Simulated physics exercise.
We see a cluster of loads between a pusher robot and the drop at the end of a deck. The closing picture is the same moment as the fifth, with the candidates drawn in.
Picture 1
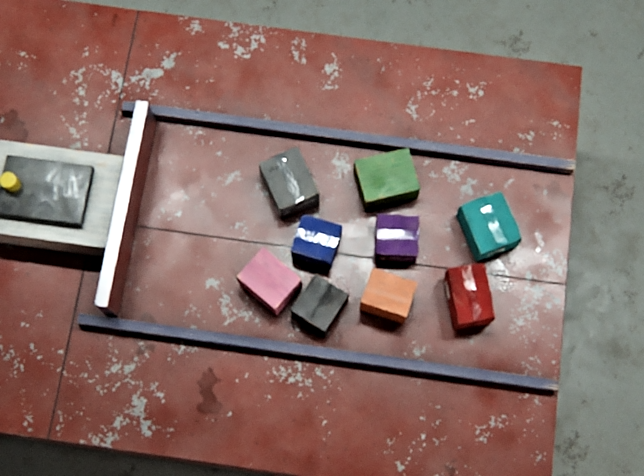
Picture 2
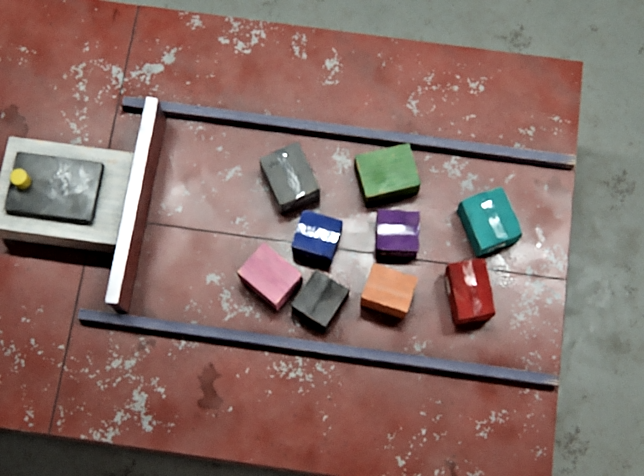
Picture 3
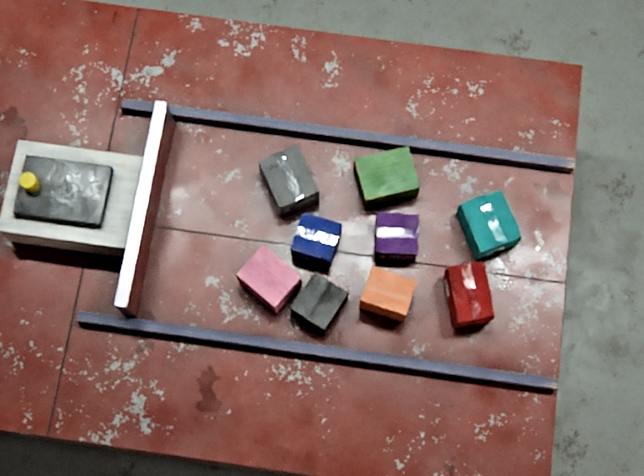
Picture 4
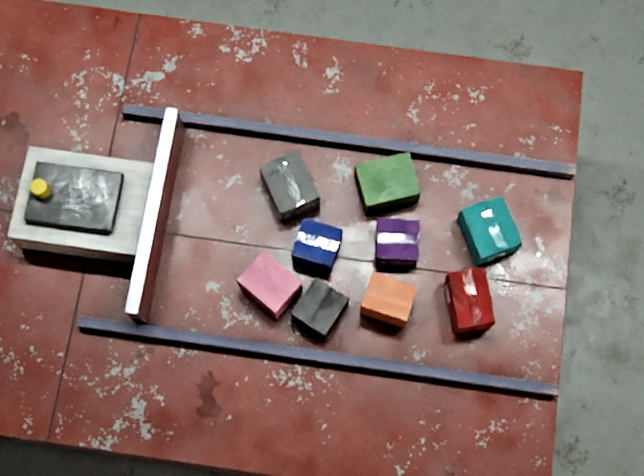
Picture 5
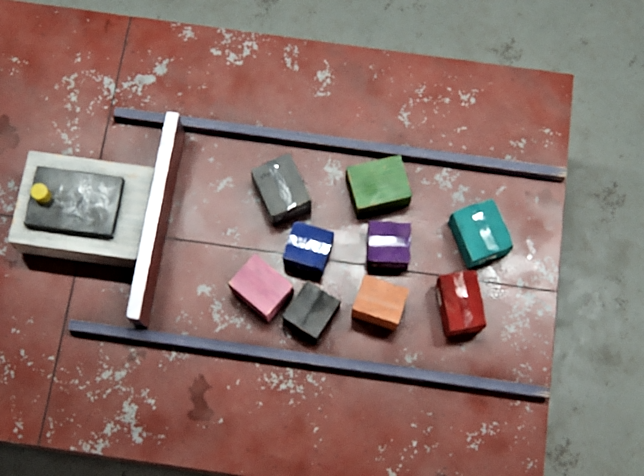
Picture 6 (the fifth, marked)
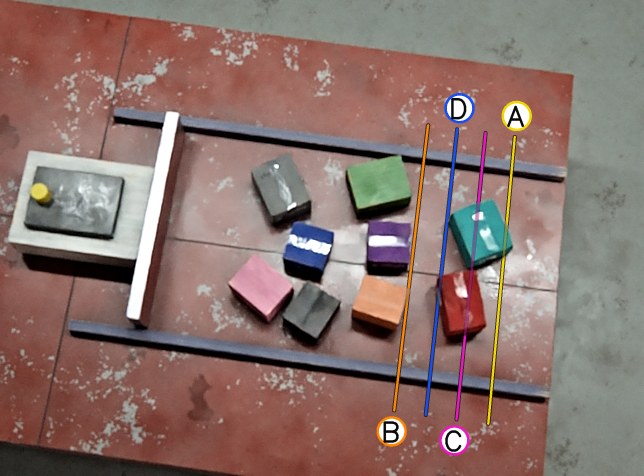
A pusher robot with a wide white blade slid slowly a short way right along the scuffed red deck toward nine coloured boxes, which stayed unmoved between two rails, before the whole view shifted slightly.
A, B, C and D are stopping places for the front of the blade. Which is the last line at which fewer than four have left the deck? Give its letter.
At C, and not beyond.
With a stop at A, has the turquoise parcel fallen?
Yes.
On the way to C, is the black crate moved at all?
Yes.
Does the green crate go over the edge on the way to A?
Yes.
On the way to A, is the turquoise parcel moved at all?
Yes.
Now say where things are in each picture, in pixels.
In the first picture, robot (51, 191); turquoise parcel (489, 226); red parcel (469, 296).
In the second picture, robot (61, 188); pink crate (270, 276).
In the third picture, robot (70, 191); green crate (386, 178).
In the fourth picture, robot (81, 198); orange crate (389, 300).
In the fifth picture, robot (81, 202); black crate (312, 312); turquoise parcel (480, 233); red parcel (460, 303).
On the marked copy, A at (502, 274); B at (412, 262); C at (472, 270); D at (442, 266).
Taking C. A third of the way, robot (196, 218); black crate (334, 319); orange crate (385, 304).
Two thirds of the way, robot (311, 234); red parcel (500, 293); turquoise parcel (497, 234).
When it is over, robot (401, 246); red parcel over the edge; turquoise parcel over the edge; two fallen.
As for the rest, A drops five; B is within the limit but short; D is within the limit but short.
